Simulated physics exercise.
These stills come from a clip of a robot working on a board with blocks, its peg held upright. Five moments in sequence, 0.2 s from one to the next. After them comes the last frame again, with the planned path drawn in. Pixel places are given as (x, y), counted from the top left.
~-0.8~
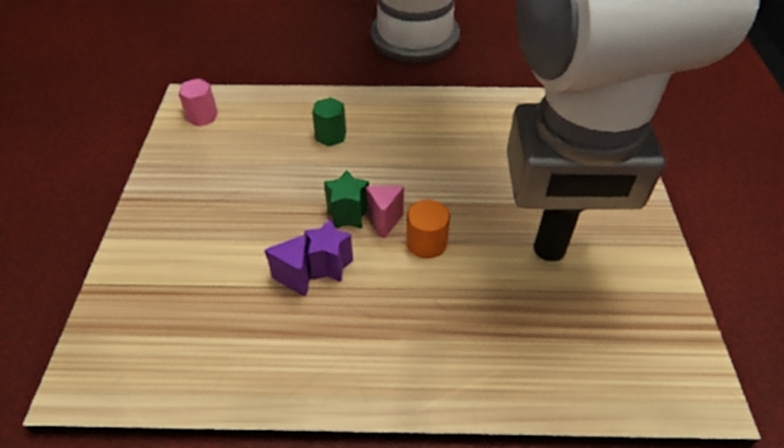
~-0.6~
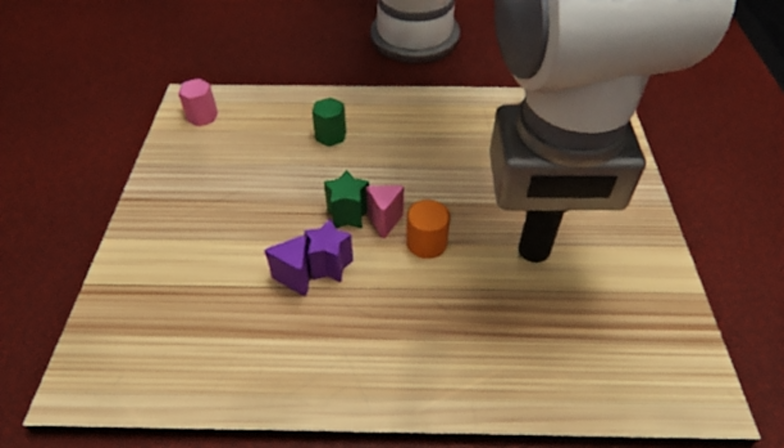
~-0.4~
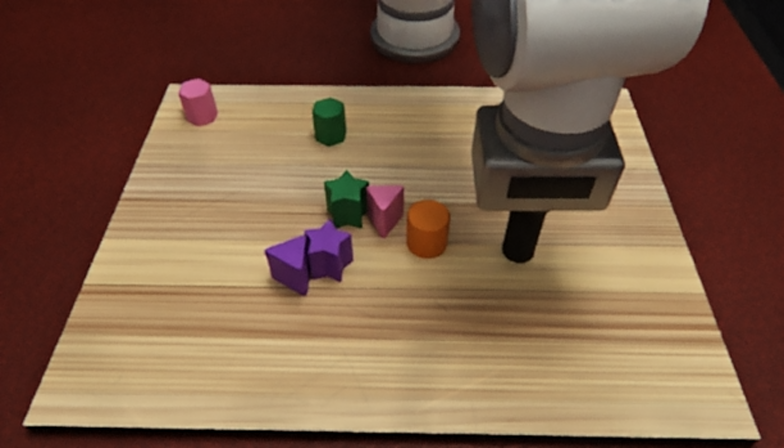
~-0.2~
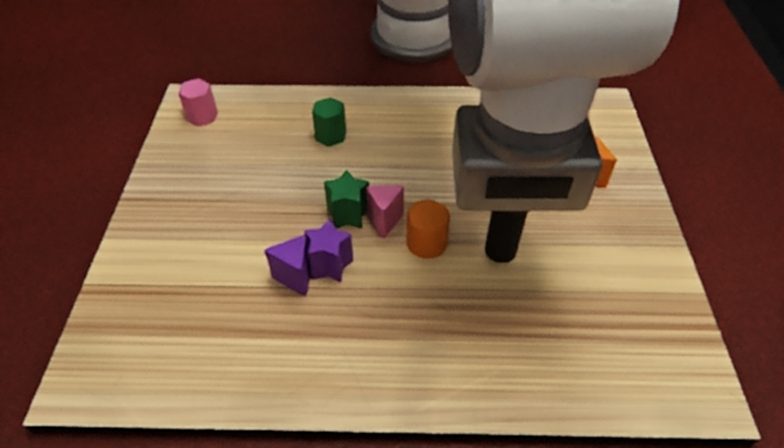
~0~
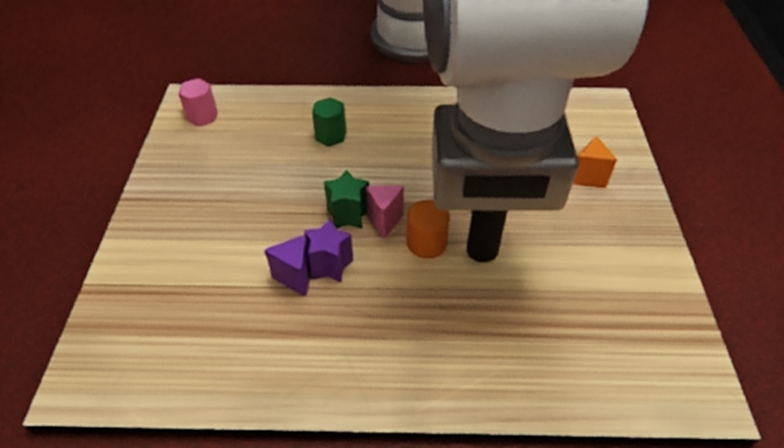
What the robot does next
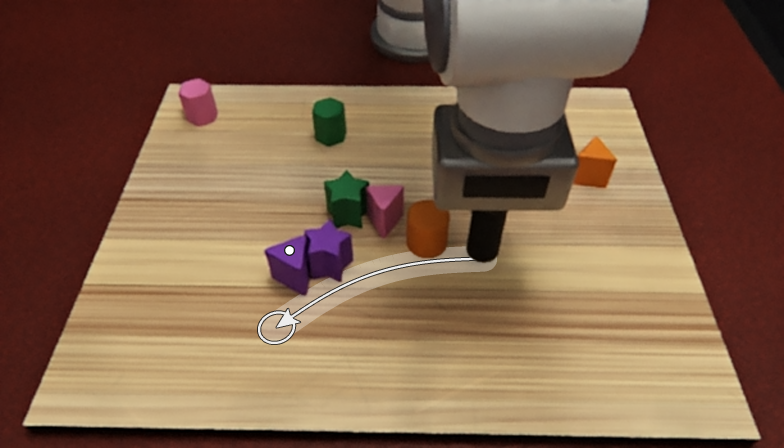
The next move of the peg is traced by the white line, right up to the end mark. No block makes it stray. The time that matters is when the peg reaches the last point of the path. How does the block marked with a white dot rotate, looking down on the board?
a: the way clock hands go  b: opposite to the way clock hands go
b.
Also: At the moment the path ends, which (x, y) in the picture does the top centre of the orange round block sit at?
It comes to (399, 209).
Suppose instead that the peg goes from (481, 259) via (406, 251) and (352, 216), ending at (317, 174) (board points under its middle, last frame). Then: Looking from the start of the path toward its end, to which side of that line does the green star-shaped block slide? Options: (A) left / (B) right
B: Right.
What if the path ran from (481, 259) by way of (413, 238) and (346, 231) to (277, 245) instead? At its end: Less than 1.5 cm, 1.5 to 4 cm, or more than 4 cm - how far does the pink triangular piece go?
Net shift: Above 4 cm.
The drawn path runs from (481, 259) over (410, 265) and (341, 287) to (277, 327); the dot is on the purple triangular piece.
On the path given first. One third of the way, peg (409, 257); pink triangular piece (381, 187); orange round block (400, 209).
Two thirds of the way, peg (340, 279); purple triangular piece (278, 248); purple star-shaped block (318, 239), turned 30° clockwise; pink triangular piece (380, 187); orange round block (399, 209).
At the end, peg (274, 320); purple triangular piece (275, 246), turned 20° anticlockwise; purple star-shaped block (315, 240), turned 45° clockwise; pink triangular piece (380, 187); orange round block (399, 209).
